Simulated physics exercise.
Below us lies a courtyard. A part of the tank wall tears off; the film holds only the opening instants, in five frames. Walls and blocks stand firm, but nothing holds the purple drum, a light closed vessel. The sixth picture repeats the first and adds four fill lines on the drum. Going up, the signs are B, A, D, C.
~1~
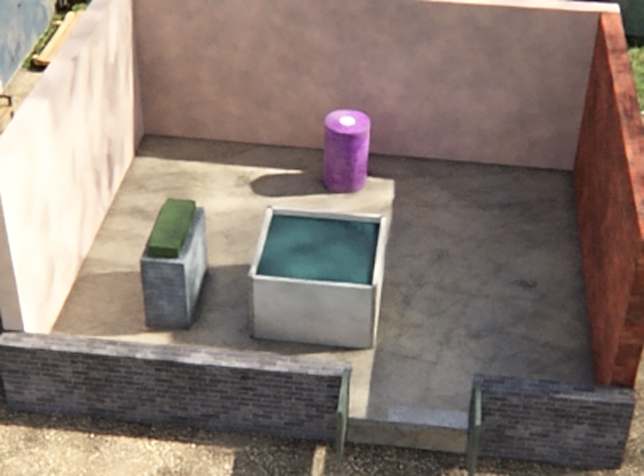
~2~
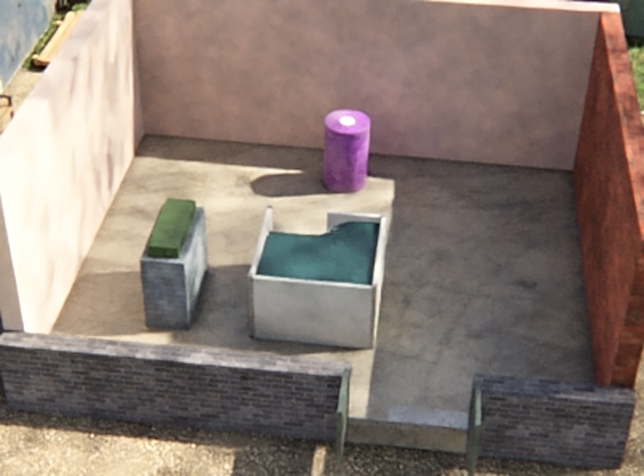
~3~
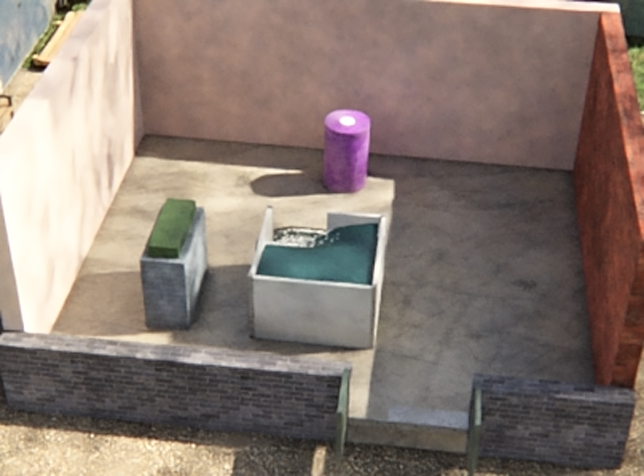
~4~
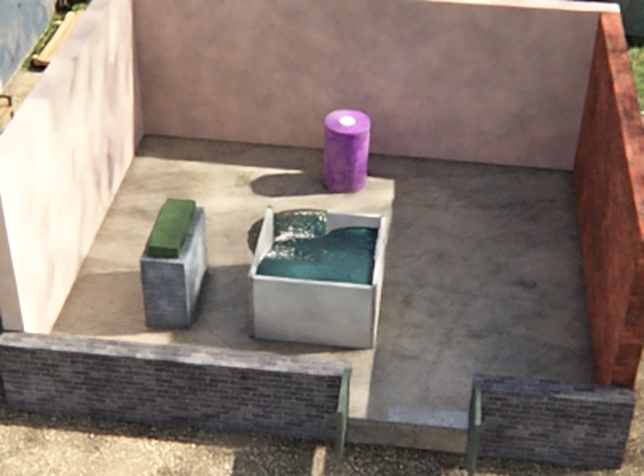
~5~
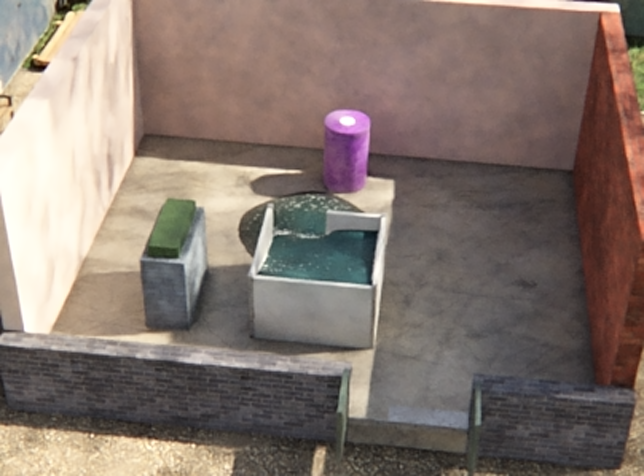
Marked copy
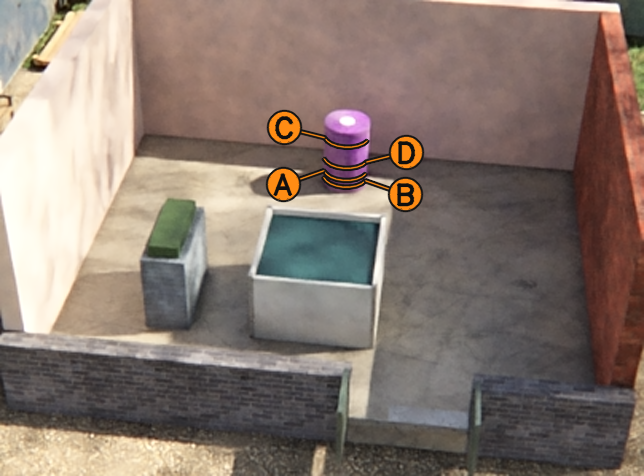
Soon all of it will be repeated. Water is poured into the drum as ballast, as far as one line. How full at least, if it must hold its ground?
Choose D.
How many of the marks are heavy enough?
Two.
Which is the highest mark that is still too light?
A.
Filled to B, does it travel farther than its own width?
Yes, clearly.
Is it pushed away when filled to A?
Yes, it does.
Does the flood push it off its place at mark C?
No, not at all.
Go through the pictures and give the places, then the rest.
Lid of the purple drum at (347, 122); tank full, its middle at (320, 251); open gate at (412, 371).
Water covers 1 % of the ground, mostly out of sight from here.
Water covers 2 % of the ground, mostly out of sight from here.
Water covers 5 % of the ground and is seen nearest the drum at (264, 223).
Lid of the purple drum at (347, 122); water covers 7 % of the ground and is seen nearest the drum at (322, 195).
On the marked copy, A at (343, 180); B at (343, 187); C at (344, 147); D at (343, 168); from the bottom up B, A, D, C.
For mark A, it is pushed about half its own width away.
For mark B, it is pushed about 3 times its own width away.
For mark C, it does not move.
For mark D, it does not move.
